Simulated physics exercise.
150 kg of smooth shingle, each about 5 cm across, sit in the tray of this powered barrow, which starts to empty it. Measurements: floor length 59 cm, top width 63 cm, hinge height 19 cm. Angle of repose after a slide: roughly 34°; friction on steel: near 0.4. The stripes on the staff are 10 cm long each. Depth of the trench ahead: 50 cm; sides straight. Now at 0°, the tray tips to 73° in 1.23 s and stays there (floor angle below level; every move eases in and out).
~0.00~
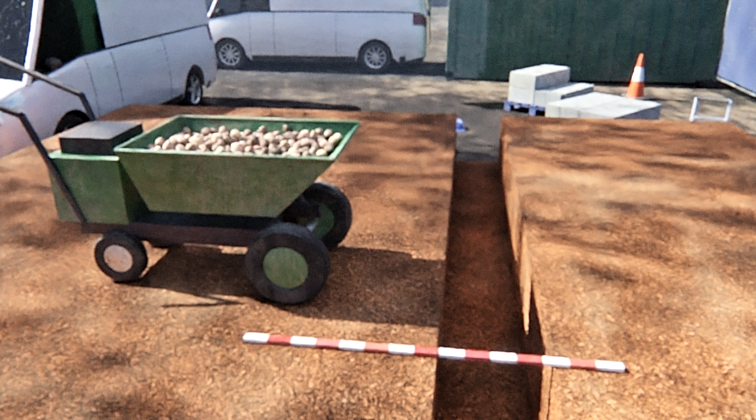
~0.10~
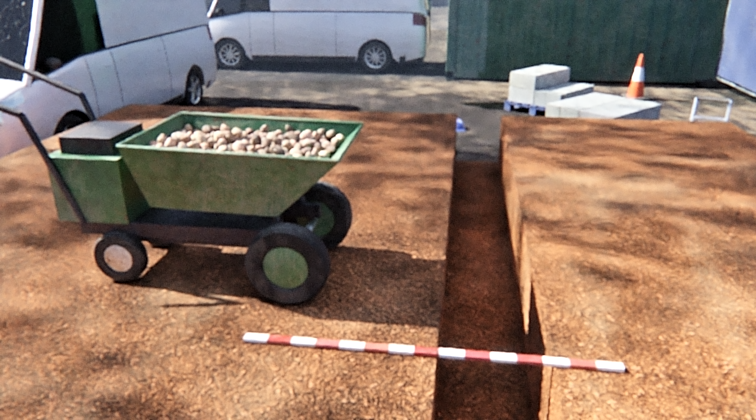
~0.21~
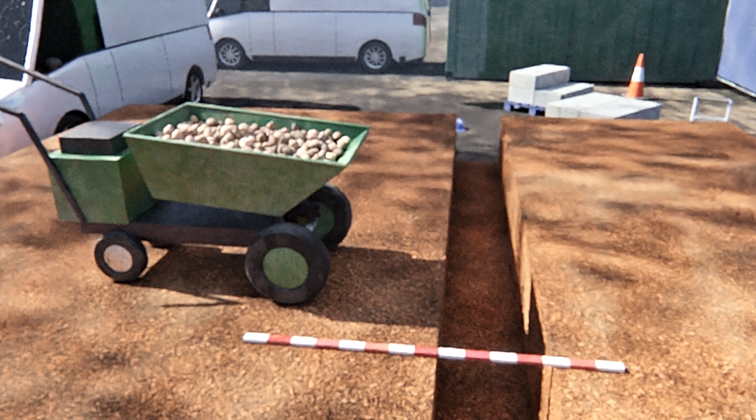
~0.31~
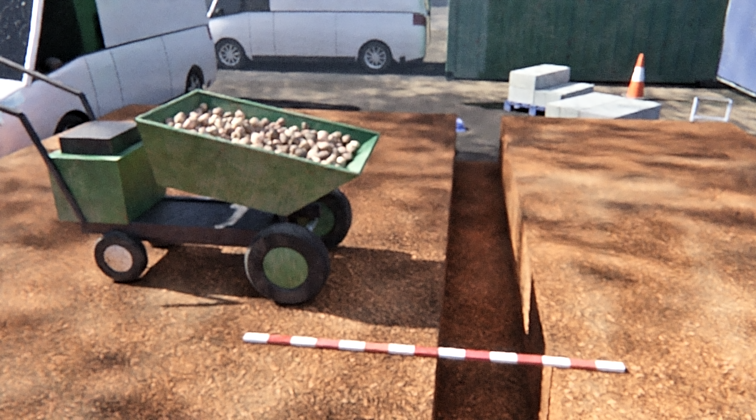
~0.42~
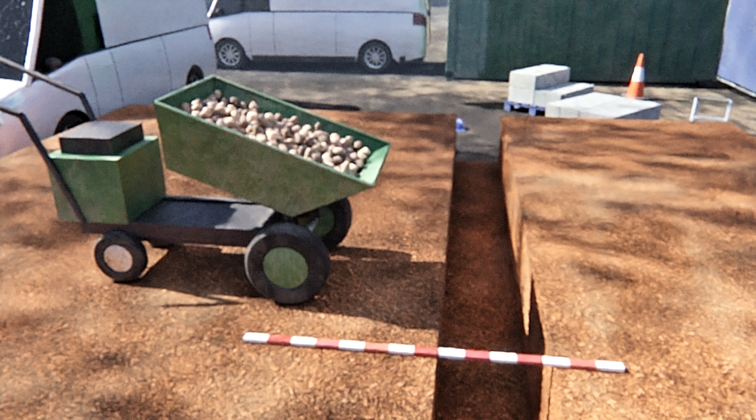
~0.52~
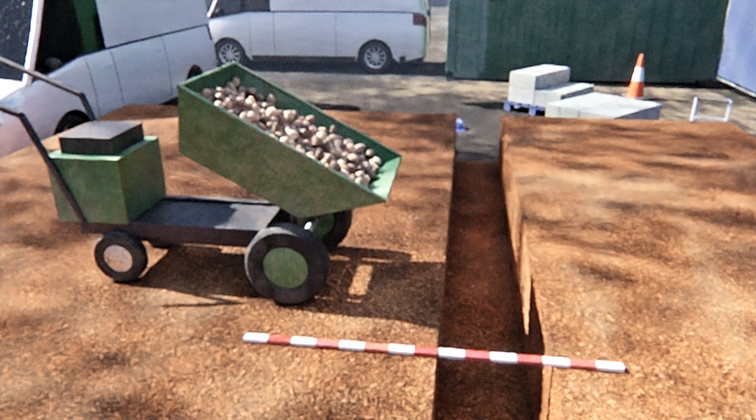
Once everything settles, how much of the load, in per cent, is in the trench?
Once it settles, about 92 per cent of the load is there.
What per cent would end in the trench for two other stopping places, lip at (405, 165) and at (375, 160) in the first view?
First spot about 85, second spot about 100 per cent.
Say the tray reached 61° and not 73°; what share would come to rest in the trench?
With that change, near 100 per cent.
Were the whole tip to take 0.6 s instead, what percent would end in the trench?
I'd put it at roughly 95 per cent.
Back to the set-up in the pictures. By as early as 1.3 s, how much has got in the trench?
By that moment, roughly 55 per cent of the load.
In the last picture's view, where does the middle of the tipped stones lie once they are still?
I'd point to around (488, 359).
After 0.9 s the floor is at 61°; 100 % in the tray; the foremost stones are at (427, 235).
After 1.3 s the floor is at 73°; 36 % in the tray, 8 % short of the trench, 56 % in the trench; the foremost stones are at (526, 359).
After 1.7 s the floor is at 73°; 6 % in the tray, 9 % short of the trench, 85 % in the trench; the foremost stones are at (526, 356).
After 3.6 s the floor is at 73°; 0 % in the tray, 8 % short of the trench, 92 % in the trench; the foremost stones are at (524, 347).
